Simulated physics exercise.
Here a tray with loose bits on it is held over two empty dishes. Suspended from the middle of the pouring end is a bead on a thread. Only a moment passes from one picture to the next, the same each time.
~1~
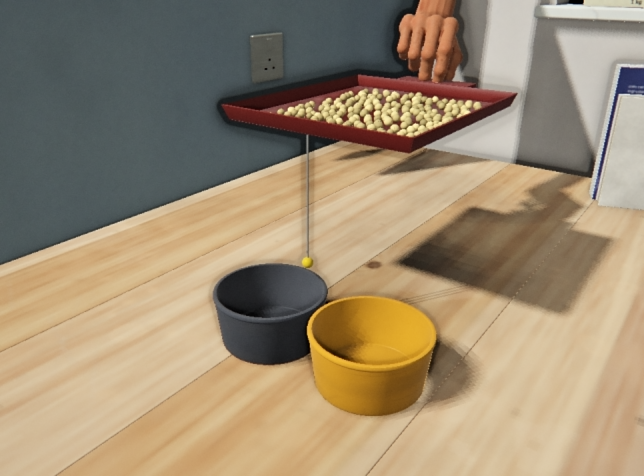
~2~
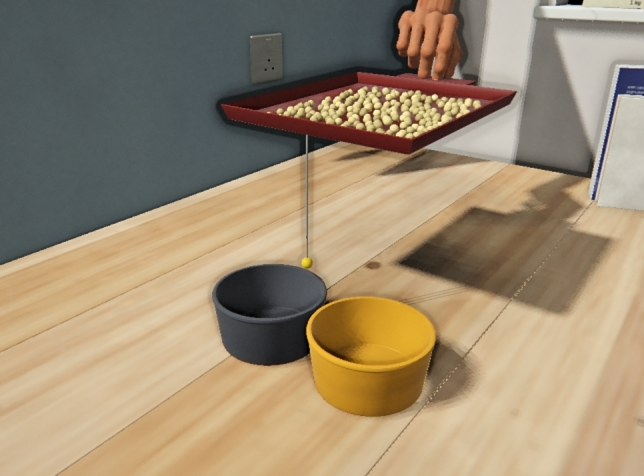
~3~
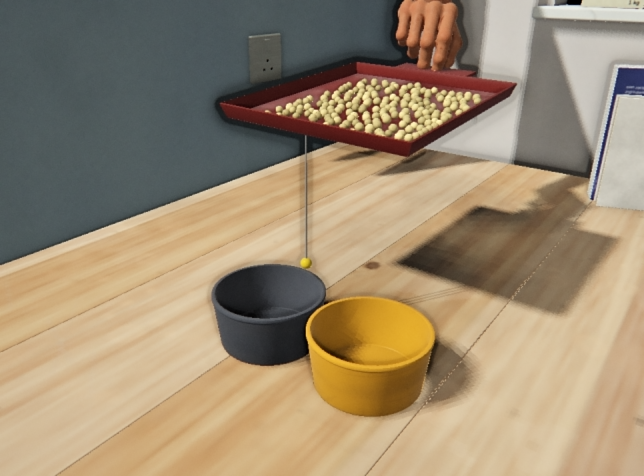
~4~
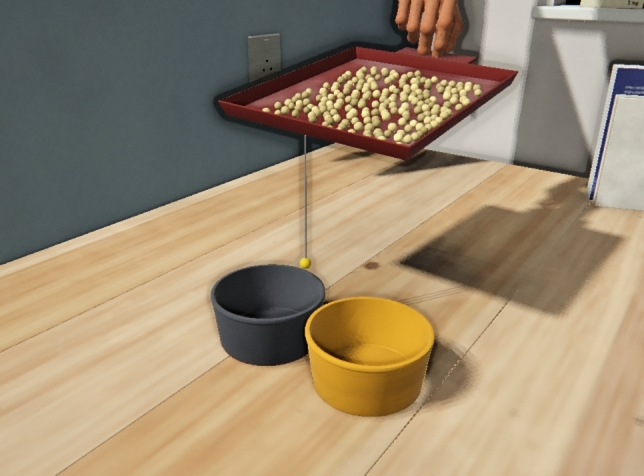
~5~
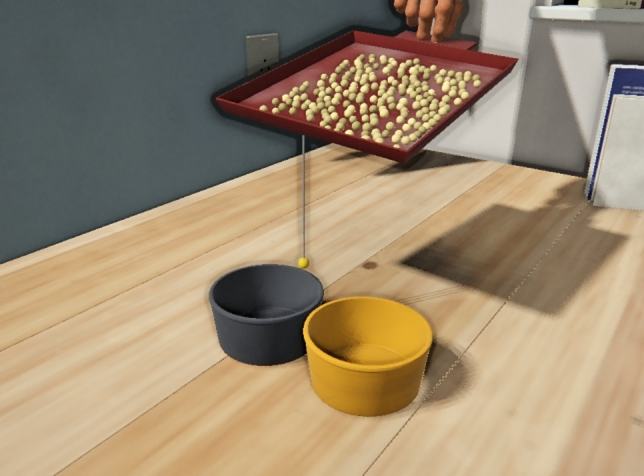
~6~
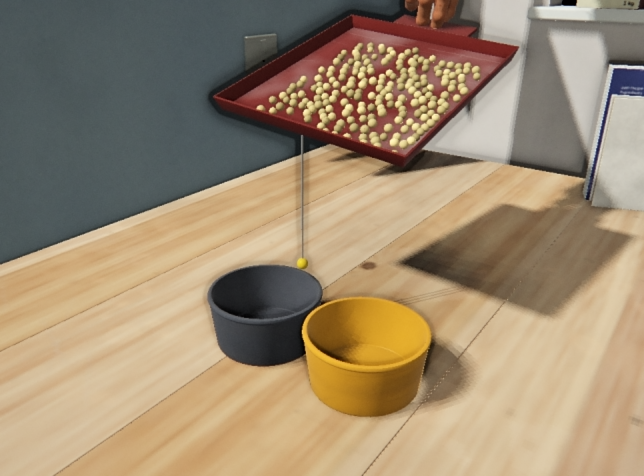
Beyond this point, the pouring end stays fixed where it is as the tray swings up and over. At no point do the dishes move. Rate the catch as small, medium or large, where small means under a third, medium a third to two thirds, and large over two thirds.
Large.
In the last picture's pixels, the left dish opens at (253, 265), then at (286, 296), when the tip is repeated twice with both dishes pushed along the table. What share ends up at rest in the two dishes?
Roughly 70% first, roughly 90% second.
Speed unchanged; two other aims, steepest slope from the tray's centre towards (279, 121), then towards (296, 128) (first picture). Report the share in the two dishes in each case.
20 and 60 per cent, in that order.
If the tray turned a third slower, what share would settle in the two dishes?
That works out at roughly 90 per cent.
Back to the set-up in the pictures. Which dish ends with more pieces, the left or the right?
That is right.
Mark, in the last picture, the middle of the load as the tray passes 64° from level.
Look around (371, 139) in the last picture.
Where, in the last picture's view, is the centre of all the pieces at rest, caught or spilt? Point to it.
About (365, 371).
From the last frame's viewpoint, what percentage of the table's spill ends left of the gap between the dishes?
Close to 20 per cent.
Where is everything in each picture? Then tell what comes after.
The first picture shows corners of the pouring end (229, 104) and (410, 136), level; middle of the load (390, 113), soya beans; left dish (234, 333); right dish (336, 380); bead on its thread (308, 263).
The second picture shows corners of the pouring end (228, 104) and (410, 137), level; middle of the load (389, 112).
The third picture shows corners of the pouring end (227, 103) and (408, 140), tipped barely, lowest at the right corner; middle of the load (388, 109).
The fourth picture shows corners of the pouring end (225, 100) and (407, 144), tipped a little, lowest at the right corner; middle of the load (388, 103).
The fifth picture shows corners of the pouring end (223, 97) and (405, 148), tipped a little, lowest at the right corner; middle of the load (386, 97).
The sixth picture shows corners of the pouring end (220, 95) and (403, 152), tipped clearly, lowest at the right corner; middle of the load (384, 93); left dish (228, 334); right dish (331, 381).
Just after the last frame, tray tipped steeply; the larger part on the tray; about a tenth in the right dish; just a few in the left dish; about a tenth in the air.
A moment on, tray tipped past a quarter turn; the larger part in the right dish; about a tenth in the left dish; about a tenth outside both; just a few in the air.
Further on, tray tipped past a quarter turn; the larger part in the right dish; about a tenth in the left dish; about a tenth outside both.
When it is over, tray tipped past a quarter turn; the larger part in the right dish; about a tenth in the left dish; about a tenth outside both.
